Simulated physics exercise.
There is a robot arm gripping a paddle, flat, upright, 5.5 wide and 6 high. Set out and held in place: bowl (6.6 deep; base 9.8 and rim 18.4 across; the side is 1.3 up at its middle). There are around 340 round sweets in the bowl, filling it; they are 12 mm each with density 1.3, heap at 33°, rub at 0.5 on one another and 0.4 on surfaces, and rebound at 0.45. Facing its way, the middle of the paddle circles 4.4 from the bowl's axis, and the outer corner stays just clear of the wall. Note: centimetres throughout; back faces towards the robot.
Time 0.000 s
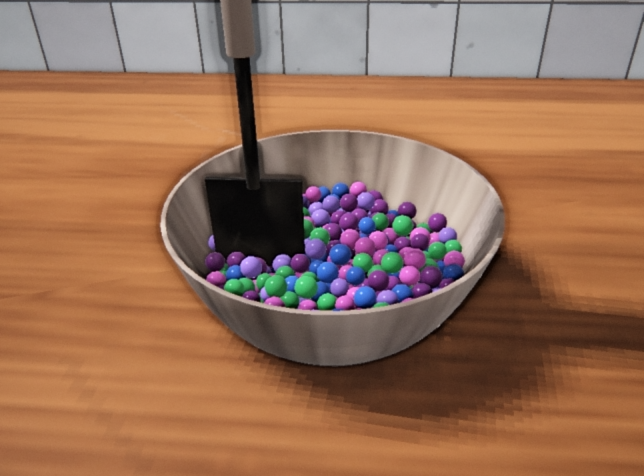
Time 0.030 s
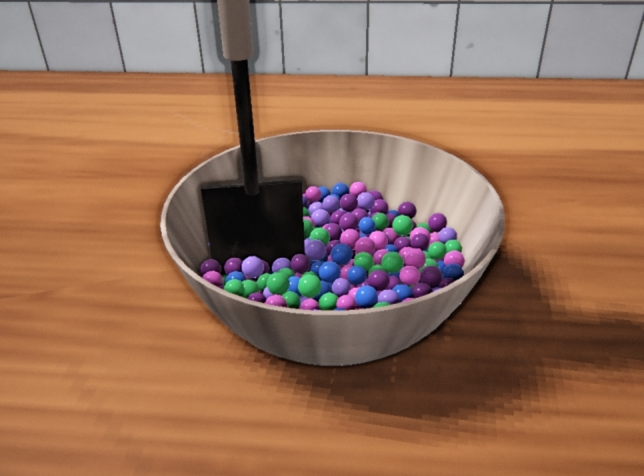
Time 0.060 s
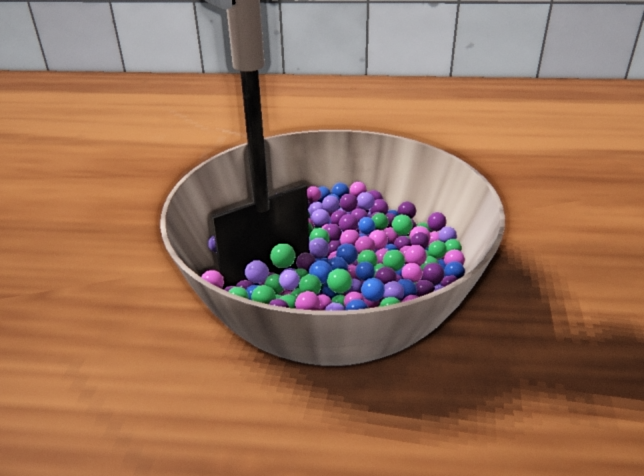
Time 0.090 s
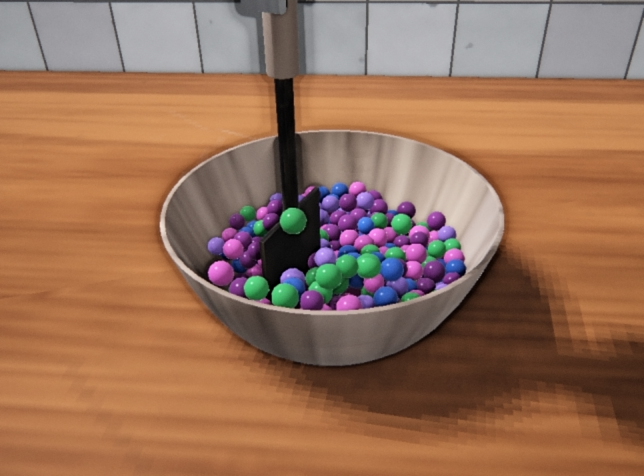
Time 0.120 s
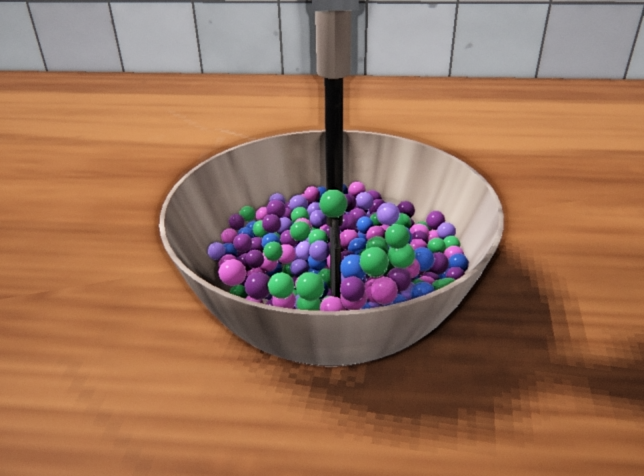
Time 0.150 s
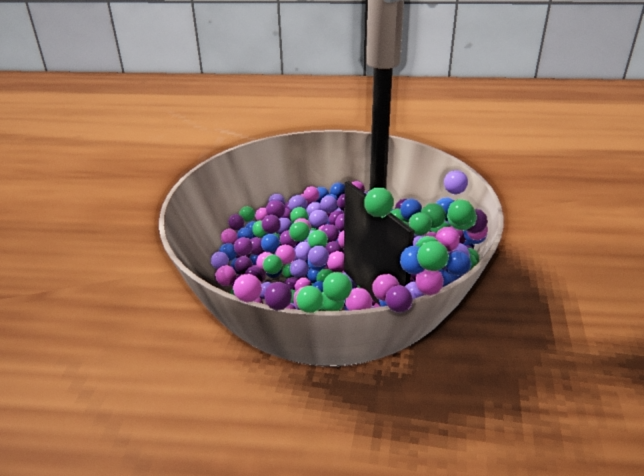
A robot arm swept a black paddle from left to right through a bowl of purple, pink, green and blue balls, turning it along the way and pushing some up against the right side.
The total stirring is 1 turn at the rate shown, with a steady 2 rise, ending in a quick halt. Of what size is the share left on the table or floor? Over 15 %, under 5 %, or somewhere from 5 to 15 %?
Over 15 %.
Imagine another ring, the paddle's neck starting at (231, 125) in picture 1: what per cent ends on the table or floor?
Roughly 0 per cent.
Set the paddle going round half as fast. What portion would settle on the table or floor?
Estimated share: About 10 per cent.
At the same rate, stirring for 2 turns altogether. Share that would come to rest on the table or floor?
35 %.
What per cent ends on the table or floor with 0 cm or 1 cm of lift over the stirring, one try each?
First try about 35 per cent, second about 30 per cent.
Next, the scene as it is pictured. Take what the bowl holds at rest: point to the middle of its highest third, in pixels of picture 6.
It is centred near (294, 254).
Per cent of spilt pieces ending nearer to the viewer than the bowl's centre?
40 %.
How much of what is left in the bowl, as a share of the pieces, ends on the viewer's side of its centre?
About 50 %.
After 0.24 s, 212° round, highest piece 12 above the table; 309 in the bowl, 31 in flight or on the tool.
After 0.33 s, 298° round, highest piece 11 above the table; 281 in the bowl, 22 on the table or floor, 37 in flight or on the tool.
After 0.57 s, 0° round, highest piece 5 above the table; 262 in the bowl, 78 on the table or floor.
After 1.27 s, 0° round, highest piece 5 above the table; 262 in the bowl, 78 on the table or floor.
In the end, 262 in the bowl, 78 on the table or floor. That is 23 % on the table or floor.
